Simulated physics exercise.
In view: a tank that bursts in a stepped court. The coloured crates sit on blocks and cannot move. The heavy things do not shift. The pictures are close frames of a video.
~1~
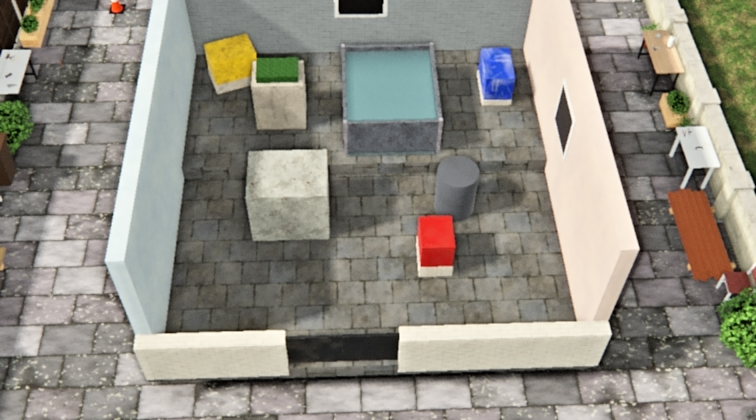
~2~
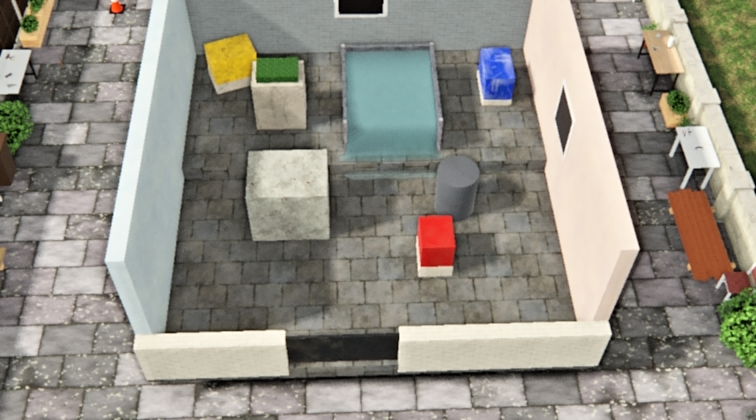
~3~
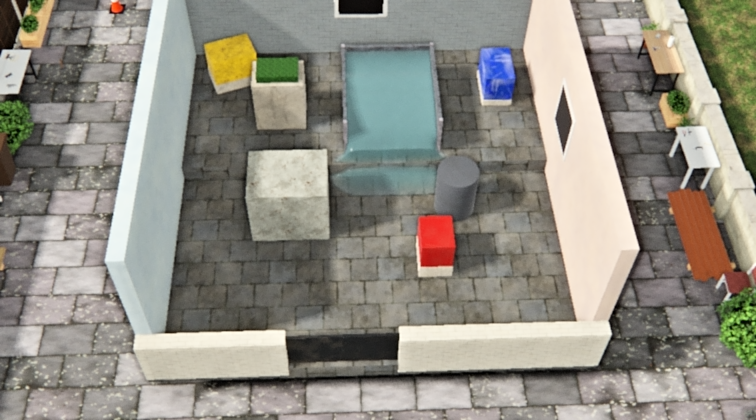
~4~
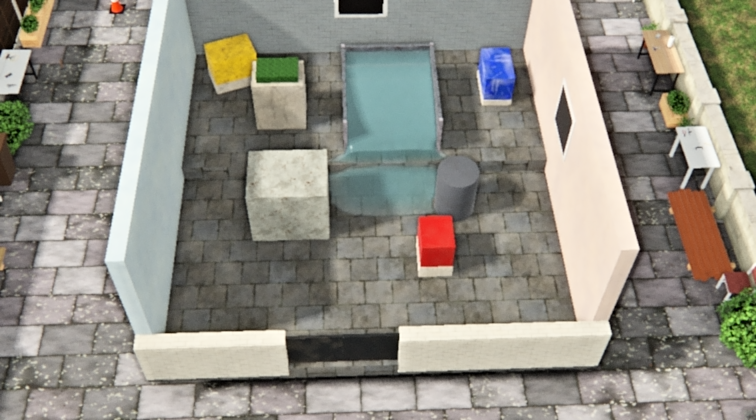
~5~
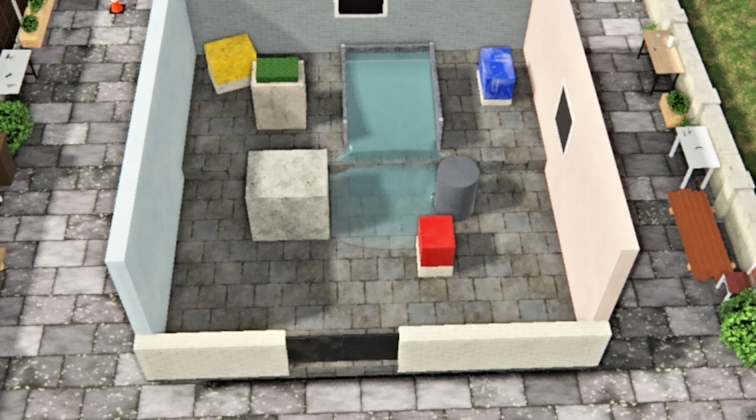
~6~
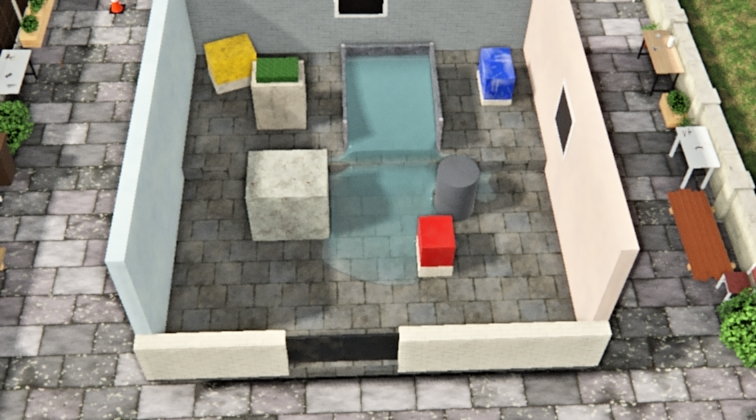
Water burst from the front of a tank at the back of a walled courtyard, then spread forward across the paving between a pale stone block and a grey cylinder, reaching past a red-topped block.
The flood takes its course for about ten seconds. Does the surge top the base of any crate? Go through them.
The red crate is soaked; the blue crate keeps dry; the yellow crate keeps dry.
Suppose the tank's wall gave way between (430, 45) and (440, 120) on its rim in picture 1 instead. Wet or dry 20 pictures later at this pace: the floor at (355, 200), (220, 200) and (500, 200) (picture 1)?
One after the other: Not flooded, dry, wet.
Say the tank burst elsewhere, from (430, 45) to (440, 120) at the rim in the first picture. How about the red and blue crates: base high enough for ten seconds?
My reading: Red stays dry; blue is wetted.
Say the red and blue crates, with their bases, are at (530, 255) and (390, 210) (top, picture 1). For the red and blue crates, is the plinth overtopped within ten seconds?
Then: The red crate escapes it, the blue crate takes water.
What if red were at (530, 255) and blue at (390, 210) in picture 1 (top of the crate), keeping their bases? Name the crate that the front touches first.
I say the blue one.
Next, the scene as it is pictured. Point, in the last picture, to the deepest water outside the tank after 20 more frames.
I would point to (174, 357).
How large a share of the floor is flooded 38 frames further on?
Close to 65 %.
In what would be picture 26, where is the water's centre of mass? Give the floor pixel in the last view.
Around (380, 253).
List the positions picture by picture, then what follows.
Still water in the tank at (390, 85), in the first frame.
The front is at (341, 157), out from the gap at (392, 141), in the second frame.
The front is at (339, 183), out from the gap at (392, 143), in the third frame.
The front is at (332, 199), out from the gap at (392, 144), in the fourth frame.
The front is at a hidden place, out from the gap at (392, 145), in the fifth frame.
Water pours out at (392, 145) and has run to (384, 280), in the sixth frame.
A moment on, water covers 30 % of the floor; the red crate water round its plinth, the blue crate not reached, the yellow crate not reached.
Next, water covers 45 % of the floor; the red crate water round its plinth, the blue crate not reached, the yellow crate not reached.
Then, water covers 55 % of the floor; the red crate water round its plinth, the blue crate not reached, the yellow crate not reached.
Later, water covers 65 % of the floor; the red crate water round its plinth, the blue crate not reached, the yellow crate not reached.
In the end, water covers 65 % of the floor; the red crate was topped, the blue crate stayed above the water, the yellow crate stayed above the water.
